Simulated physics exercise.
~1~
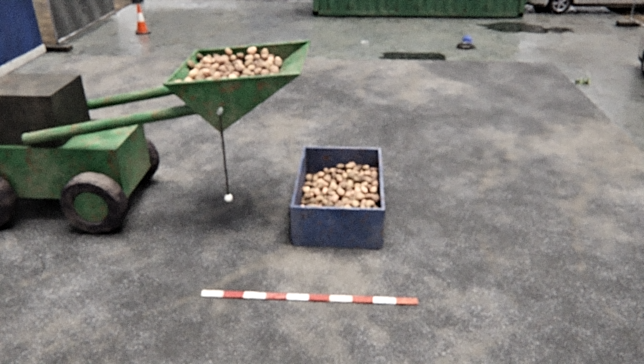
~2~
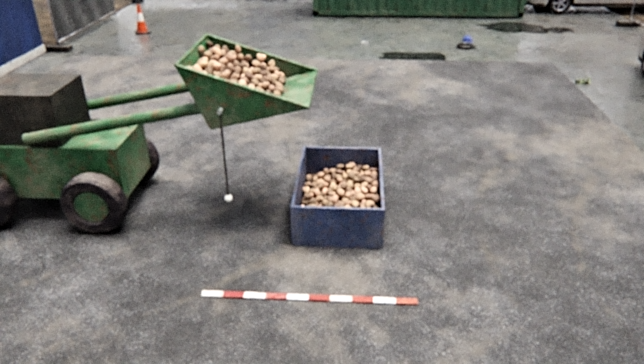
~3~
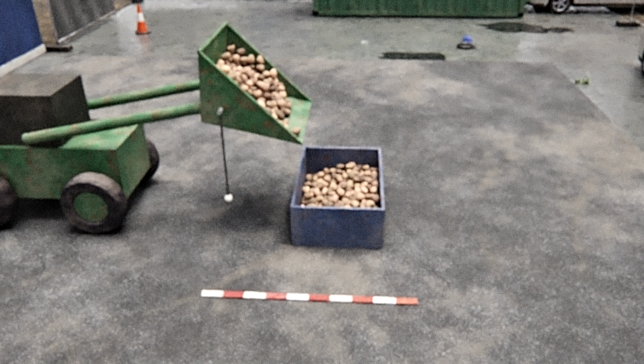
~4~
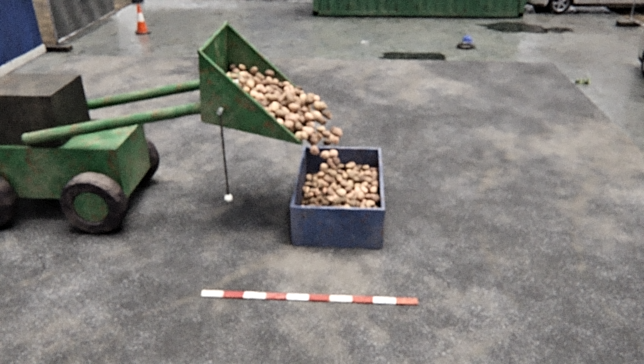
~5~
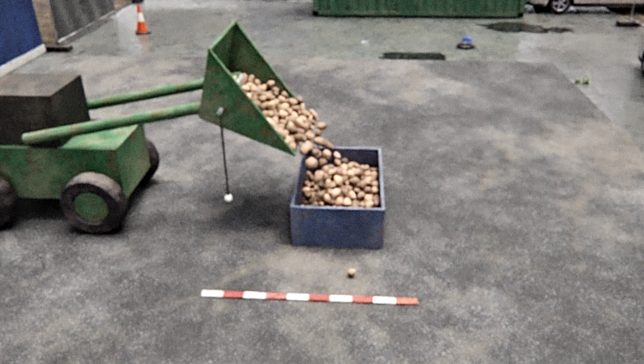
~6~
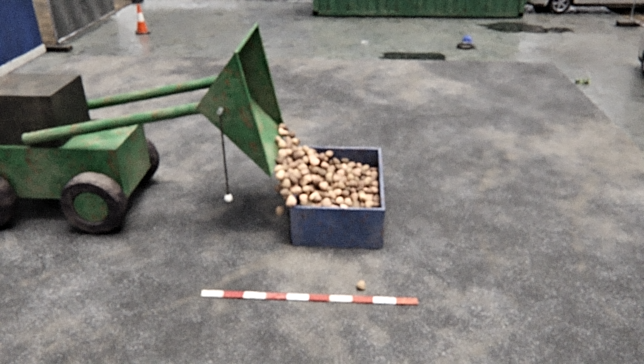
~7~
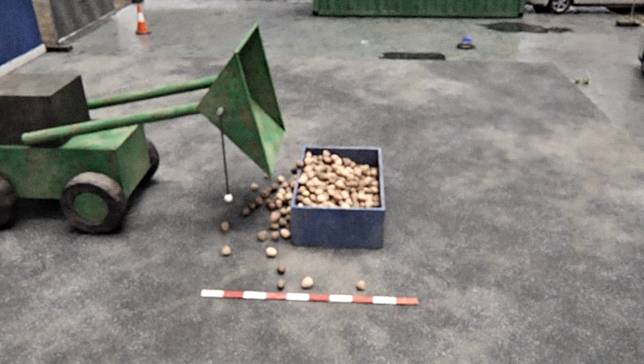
A green loader tips its potatoes into a blue bin, spilling some onto the floor.
